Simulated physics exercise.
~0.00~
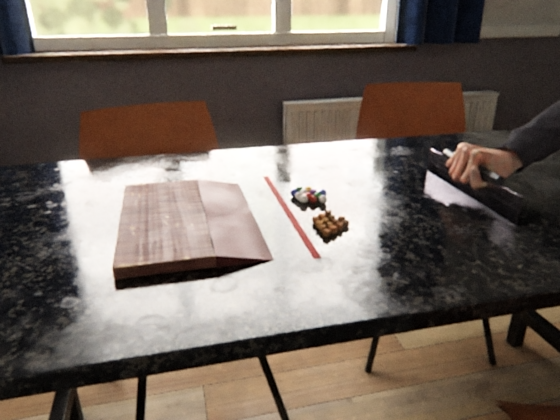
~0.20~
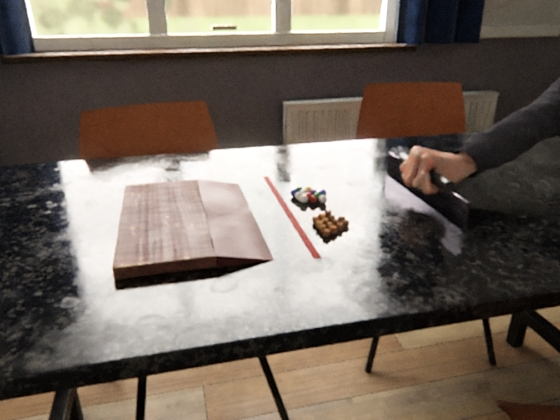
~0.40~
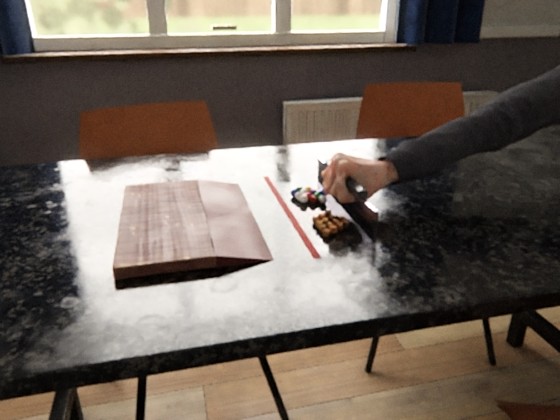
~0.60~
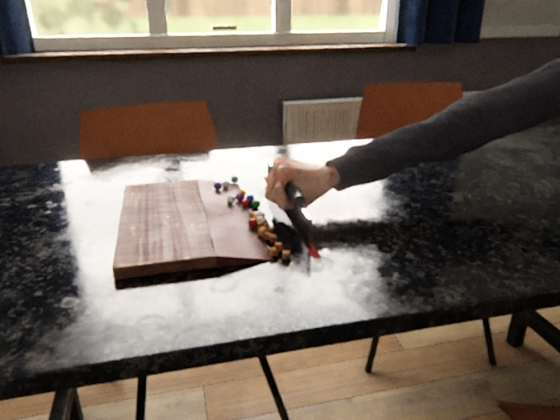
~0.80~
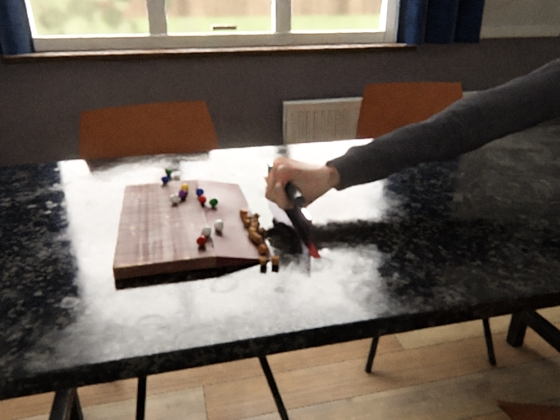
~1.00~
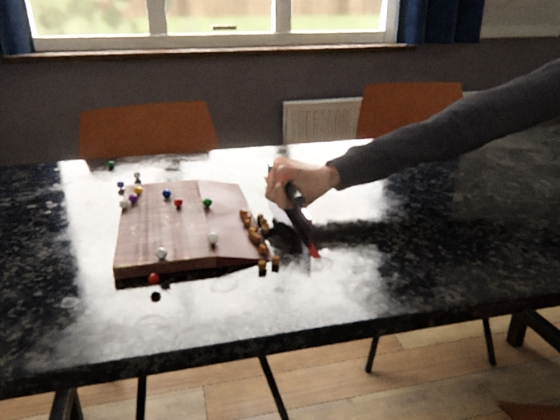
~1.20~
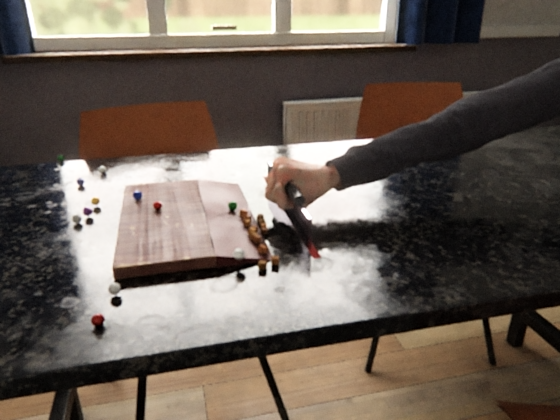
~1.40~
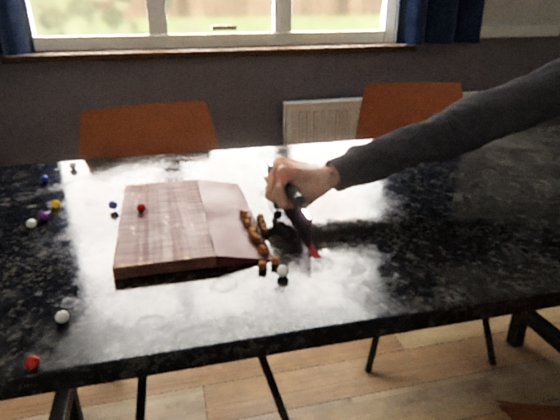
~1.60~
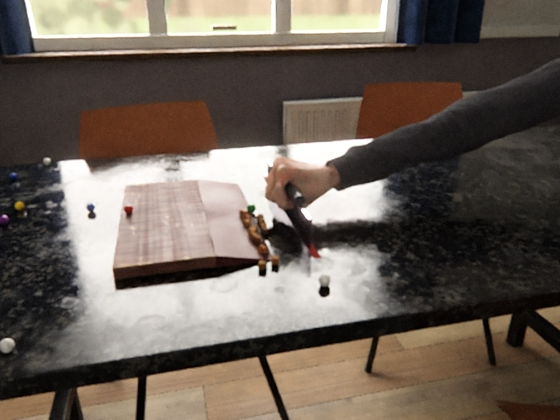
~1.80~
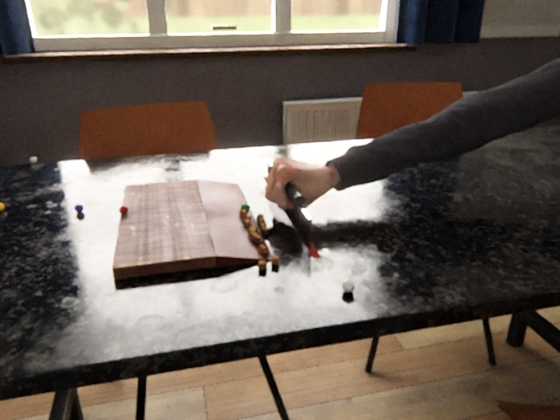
On a dark, speckled table by a window, a hand holds a black scraper to the right of two small heaps, a strip of red tape and a wooden slab with a sloping edge. The hand sweeps the scraper left, reaches the heaps and pushes them toward the ramp, then stops at the tape. The farther heap, of colourful beads, scatters up and across the slab, while the nearer brown pieces bunch along the ramp. Many beads roll off leftward and one pale bead drifts right along the front. Finally, the brown pieces rest on and beside the ramp, short of the top, and a red bead remains at the slab's left edge.
